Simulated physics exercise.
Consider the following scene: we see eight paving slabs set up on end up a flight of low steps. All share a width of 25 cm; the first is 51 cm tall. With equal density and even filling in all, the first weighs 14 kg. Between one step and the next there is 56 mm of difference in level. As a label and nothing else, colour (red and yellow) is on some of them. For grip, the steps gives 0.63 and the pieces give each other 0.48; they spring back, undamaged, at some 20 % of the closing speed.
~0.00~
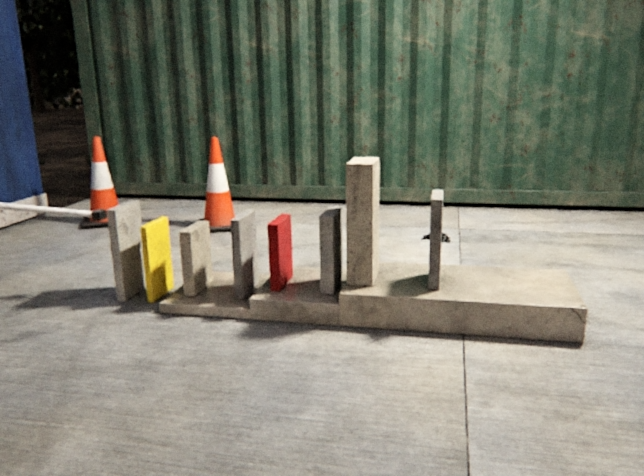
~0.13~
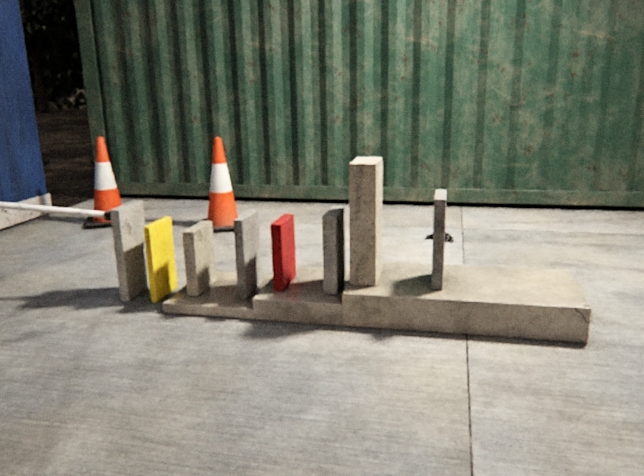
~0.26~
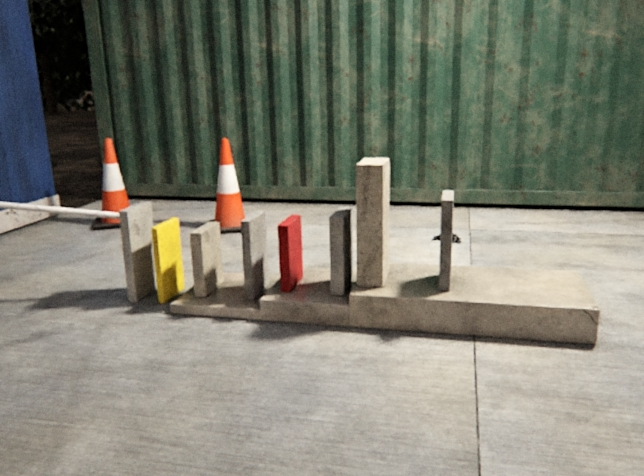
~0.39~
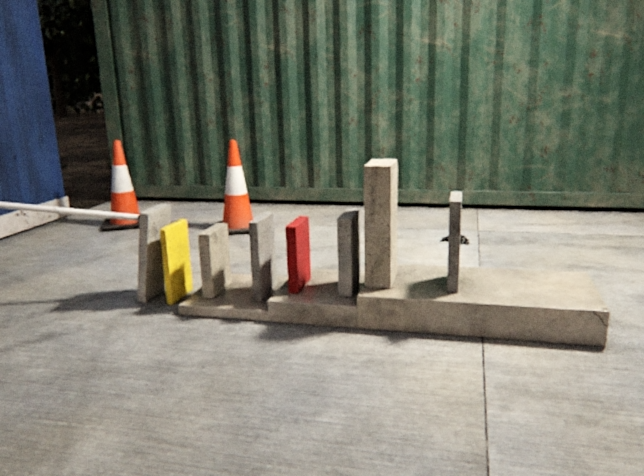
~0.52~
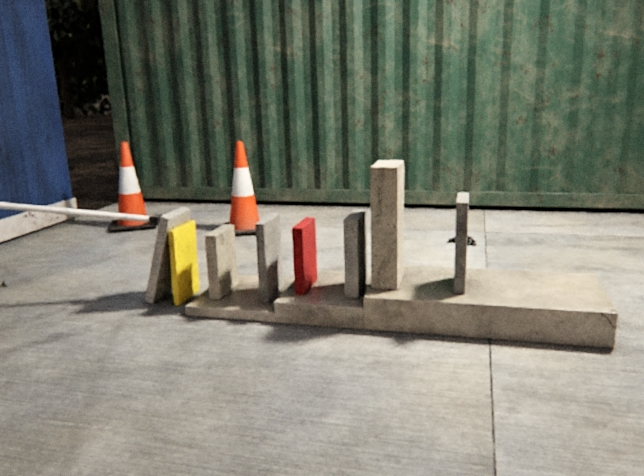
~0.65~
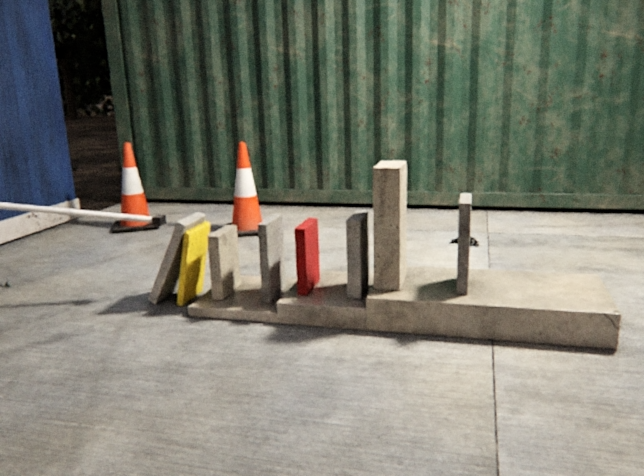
A pale pole reaches in from the left and pushes the tall grey slab at the row's left end, in a paved yard seen from the front and slightly above. Behind stand two orange-and-white cones and a green corrugated container, with yellow, grey and red slabs lining low concrete steps. The grey slab tilts right against the yellow one, which leans too, as the camera pans slightly left.
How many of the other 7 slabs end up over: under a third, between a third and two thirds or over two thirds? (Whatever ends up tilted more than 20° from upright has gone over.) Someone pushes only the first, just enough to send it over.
From a third to two thirds.
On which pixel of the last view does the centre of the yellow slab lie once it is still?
About (221, 281).
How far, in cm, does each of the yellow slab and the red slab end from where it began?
Yellow shifts 20 cm and red shifts 10 cm.
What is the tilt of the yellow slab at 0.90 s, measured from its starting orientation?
Near 50 degrees from where it started.
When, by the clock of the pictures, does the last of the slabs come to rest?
Somewhere close to 1.5 s.
By 0.74 s, 1 of the 7 other slabs over; yellow slab tilted 24°.
By 0.90 s, 2 of the 7 other slabs over; yellow slab tilted 46°.
By 1.04 s, 3 of the 7 other slabs over; yellow slab tilted 60°.
By 1.20 s, 4 of the 7 other slabs over; yellow slab tilted 68°; red slab tilted 38°.
When it is over (1.6 s), 4 of the 7 other slabs over; yellow slab tilted 68°; red slab tilted 47°. That is 57 per cent. Three left standing. In pixels of the last frame, middles, yellow slab near (221, 281), red slab near (333, 263).
